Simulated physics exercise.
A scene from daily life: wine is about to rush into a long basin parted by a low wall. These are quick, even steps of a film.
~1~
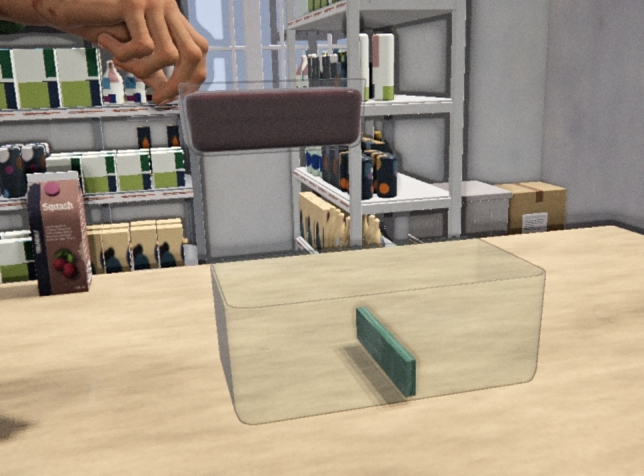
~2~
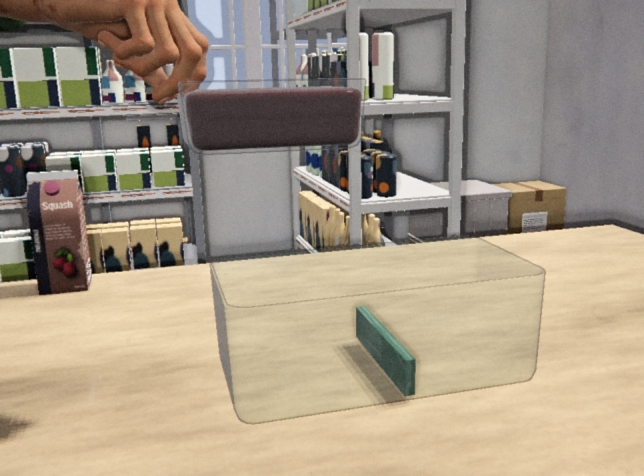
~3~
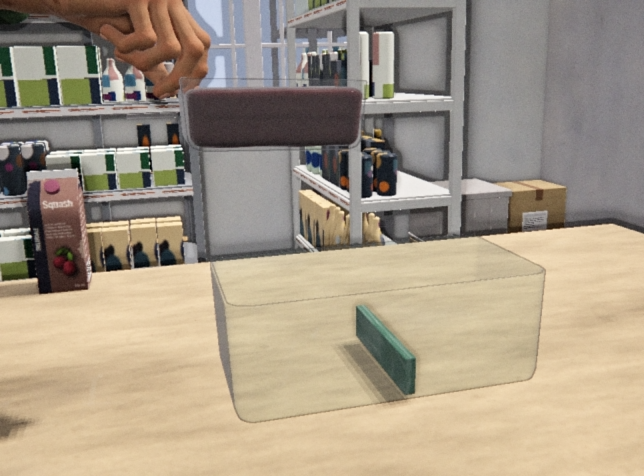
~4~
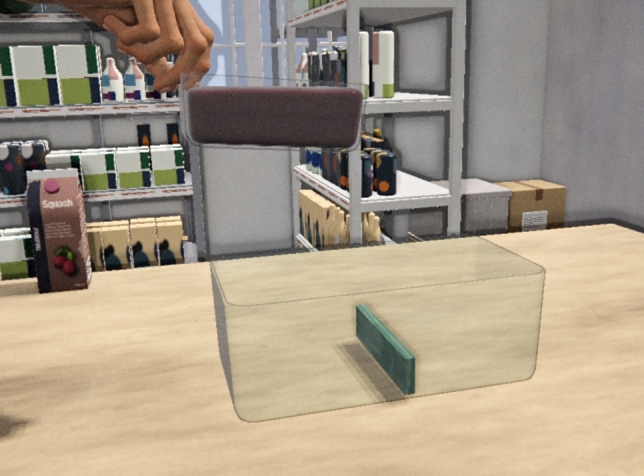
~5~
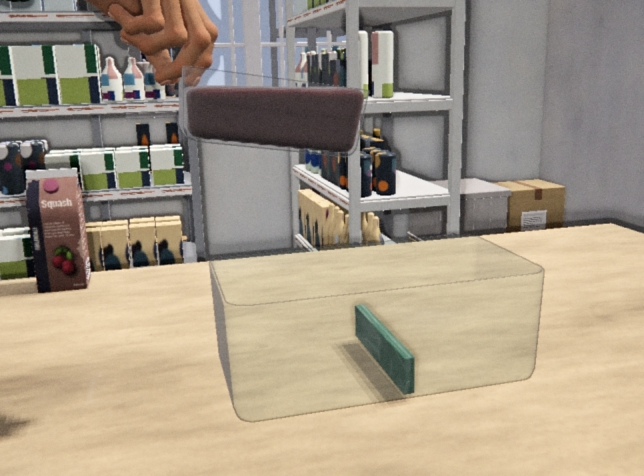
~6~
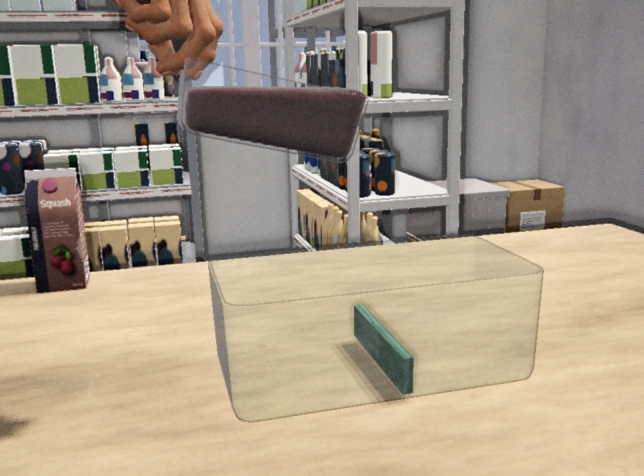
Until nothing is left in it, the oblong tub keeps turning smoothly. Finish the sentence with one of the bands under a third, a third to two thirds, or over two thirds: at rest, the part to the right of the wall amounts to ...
At rest, the part to the right of the wall amounts to over two thirds.
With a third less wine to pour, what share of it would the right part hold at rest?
65 in a hundred.
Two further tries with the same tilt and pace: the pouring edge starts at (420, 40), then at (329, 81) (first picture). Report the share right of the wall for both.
Try one: 65 %; try two: 70 %.
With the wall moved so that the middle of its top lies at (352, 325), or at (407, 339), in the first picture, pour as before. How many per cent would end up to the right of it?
About 85 and 55 per cent.
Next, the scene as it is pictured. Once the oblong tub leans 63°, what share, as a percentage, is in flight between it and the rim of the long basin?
Estimate: Some 35 per cent.
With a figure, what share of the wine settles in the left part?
I'd say close to 25 per cent.
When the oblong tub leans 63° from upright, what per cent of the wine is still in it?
About 25 %.
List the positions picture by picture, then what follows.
It leans 0°; its right rim is at (352, 81); the wine meets the walls at (182, 96) and (348, 90); the long basin's rim runs from (218, 285) to (509, 255); the wall's top is at (383, 332), in the first frame.
It leans 1°; its right rim is at (352, 81); the wine meets the walls at (181, 94) and (349, 90), in the second frame.
It leans 2°; its right rim is at (353, 83); the wine meets the walls at (183, 92) and (349, 90), in the third frame.
It leans 5°; its right rim is at (354, 87); the wine meets the walls at (184, 91) and (350, 90), in the fourth frame.
It leans 9°; its right rim is at (355, 92); the wine meets the walls at (184, 91) and (351, 91), in the fifth frame.
It leans 13°; its right rim is at (355, 100); the wine meets the walls at (184, 90) and (349, 95); 2 per cent is over the edge, in the sixth frame.
A moment on, the oblong tub is tipped part way and 25 per cent is still to pour, 1 is left of the wall and 36 right of it.
Next, the oblong tub is tipped on its side and 5 per cent is still to pour, 15 is left of the wall and 74 right of it.
Then the oblong tub is tipped right over and 0 per cent is still to pour, 25 is left of the wall and 73 right of it.
Later the oblong tub is tipped right over and 0 per cent is still to pour, 24 is left of the wall and 74 right of it.
At rest 24 per cent lies left of the wall, 74 right of it and 2 outside.
